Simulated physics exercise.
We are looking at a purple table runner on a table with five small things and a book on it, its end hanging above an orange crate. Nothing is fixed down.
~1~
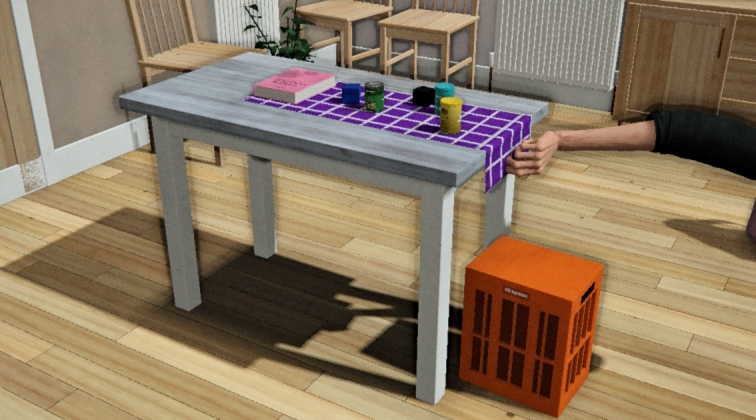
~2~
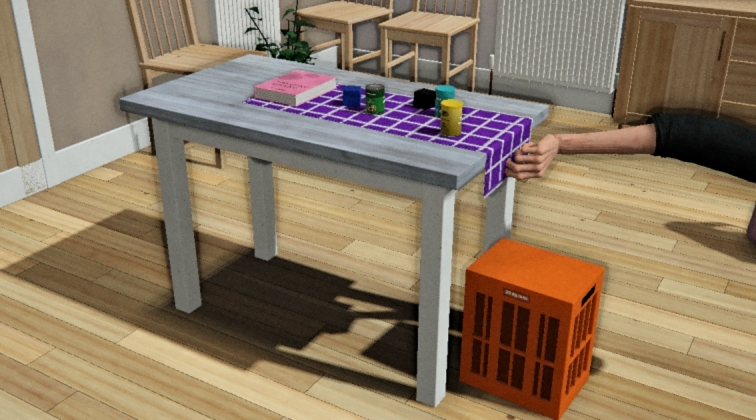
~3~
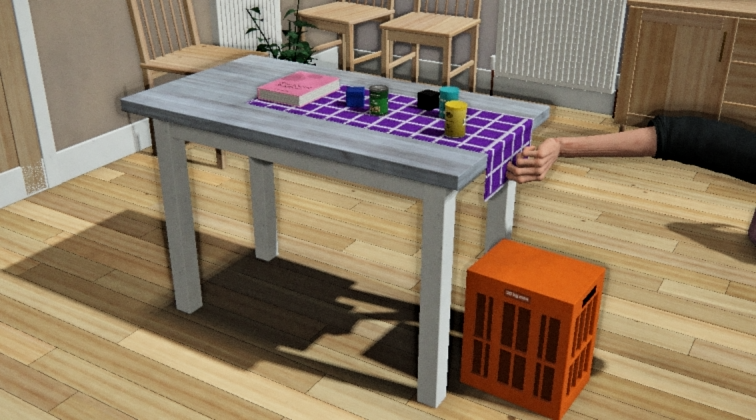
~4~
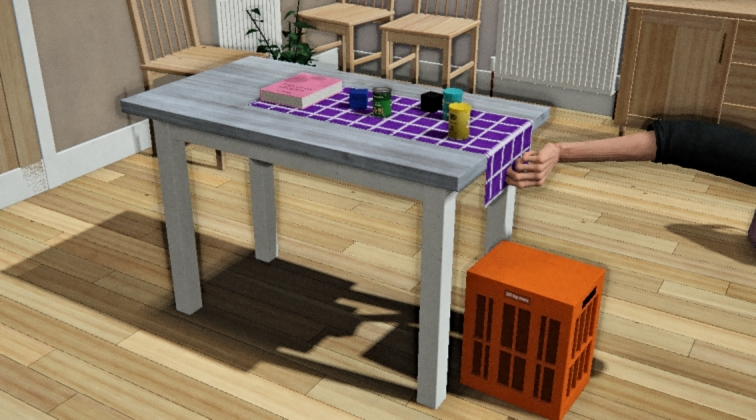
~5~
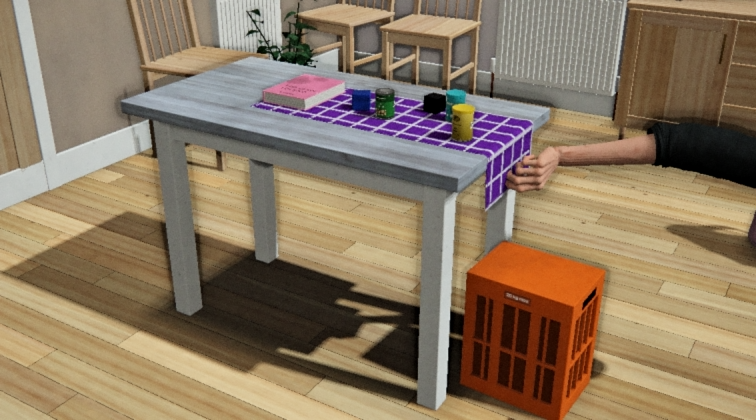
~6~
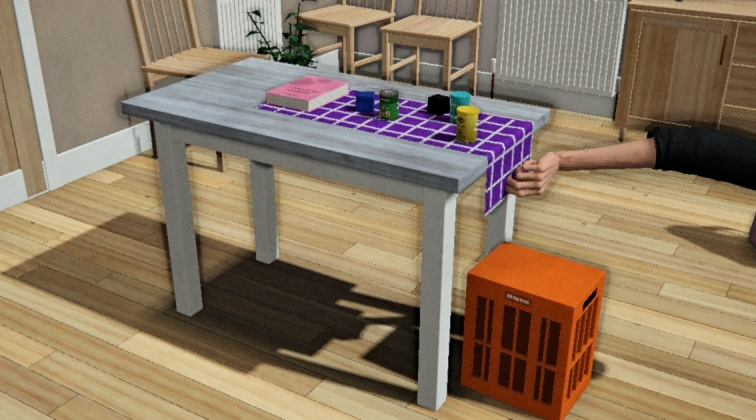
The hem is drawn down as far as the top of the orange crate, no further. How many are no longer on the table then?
The answer is two.
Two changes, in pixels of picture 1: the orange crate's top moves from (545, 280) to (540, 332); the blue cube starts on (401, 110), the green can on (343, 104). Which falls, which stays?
The blue cube goes over; the green can survives.
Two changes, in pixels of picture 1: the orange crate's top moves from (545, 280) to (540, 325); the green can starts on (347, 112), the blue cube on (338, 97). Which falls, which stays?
The green can remains up; the blue cube survives.
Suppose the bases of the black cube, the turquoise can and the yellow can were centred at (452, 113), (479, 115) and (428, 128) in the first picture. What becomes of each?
The black cube tumbles off; the turquoise can is carried off; the yellow can tumbles off.
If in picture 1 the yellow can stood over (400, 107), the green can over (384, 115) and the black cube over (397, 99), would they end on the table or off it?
The yellow can remains up, the green can stays on, the black cube remains up.
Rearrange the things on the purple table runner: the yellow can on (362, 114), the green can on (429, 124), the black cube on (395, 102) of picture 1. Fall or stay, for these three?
The yellow can stays on, the green can falls, the black cube holds on.
A little later, hem near (506, 234); yellow can gone.
Next, hem on the crate; yellow can and turquoise can gone.
When it is over, hem on the crate; yellow can and turquoise can gone. Over the edge go two.
